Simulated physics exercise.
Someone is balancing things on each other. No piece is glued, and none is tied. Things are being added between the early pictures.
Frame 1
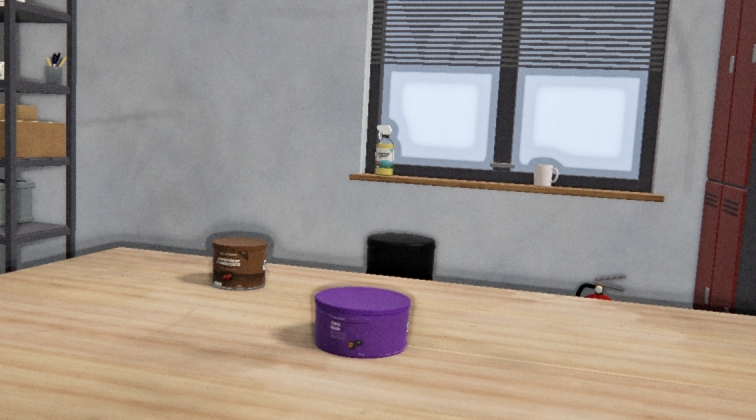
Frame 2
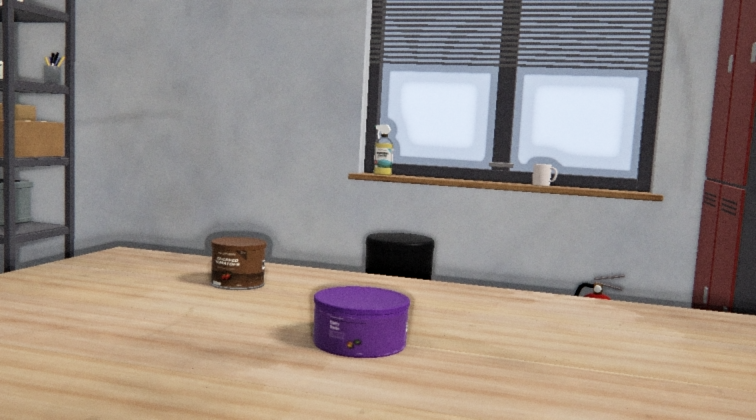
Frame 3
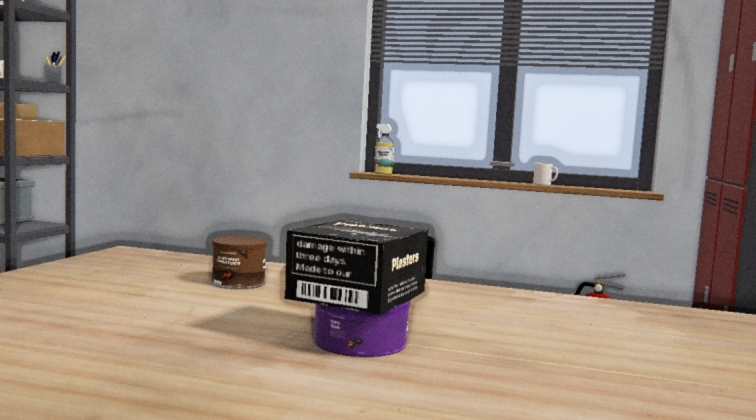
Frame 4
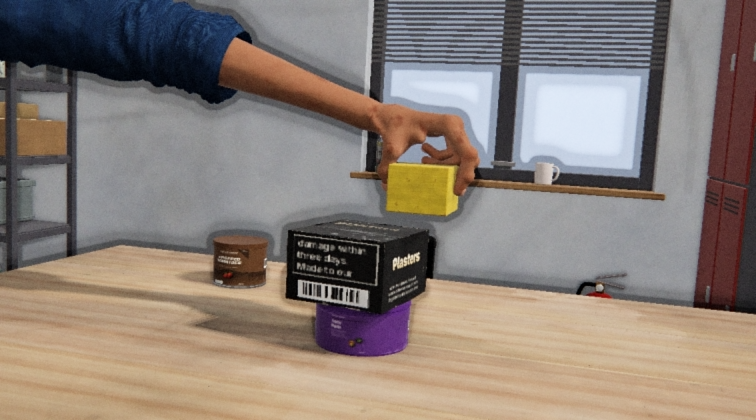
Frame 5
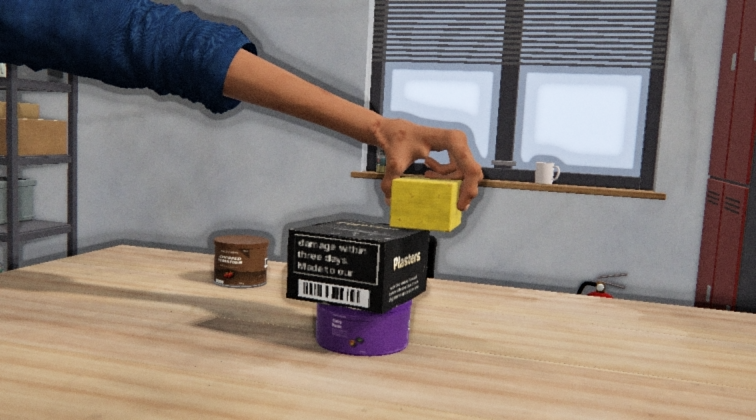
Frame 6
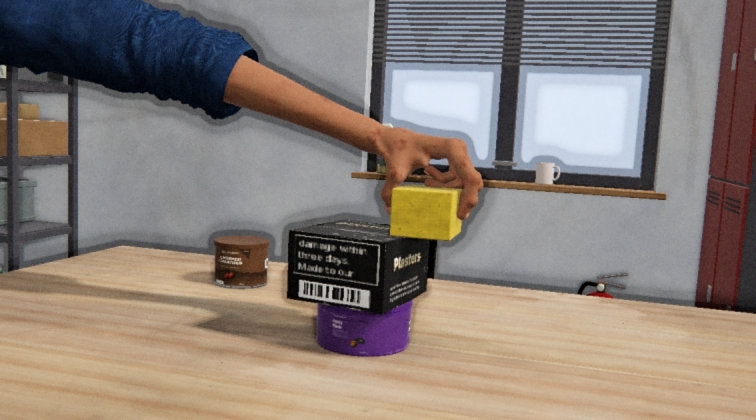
On a wooden table, a black box appears on a purple tub and a hand lowers a yellow block onto it.
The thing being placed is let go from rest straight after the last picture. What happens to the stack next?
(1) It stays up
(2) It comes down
2, it comes down.
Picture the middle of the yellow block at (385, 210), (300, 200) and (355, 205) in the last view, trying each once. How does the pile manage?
Lab note - try 1: No collapse; try 2: Collapse; try 3: No collapse.
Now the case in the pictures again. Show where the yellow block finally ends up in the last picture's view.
Look around (516, 340) in the final frame.
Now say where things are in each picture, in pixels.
The last thing is not in view yet, in the first frame.
The last thing is not in view yet; brown tub (238, 263), in the second frame.
The last thing is not in view yet; purple tub (362, 320), in the third frame.
Still above its spot; yellow block (424, 188); black box (360, 262), in the fourth frame.
Still above its spot; yellow block (428, 203); brown tub (241, 261), in the fifth frame.
In place under the hand; yellow block (428, 212); purple tub (364, 319), in the sixth frame.
Then, 0.30 s past the last view, yellow block now fallen.
Then, 0.40 s past the last view, things are still on the move.
Then, 0.60 s past the last view, as before.
Finally, fallen, yellow block; the other 3 still in place. Final places as the last picture's camera would see them, yellow block near (515, 340). The pile gives way.
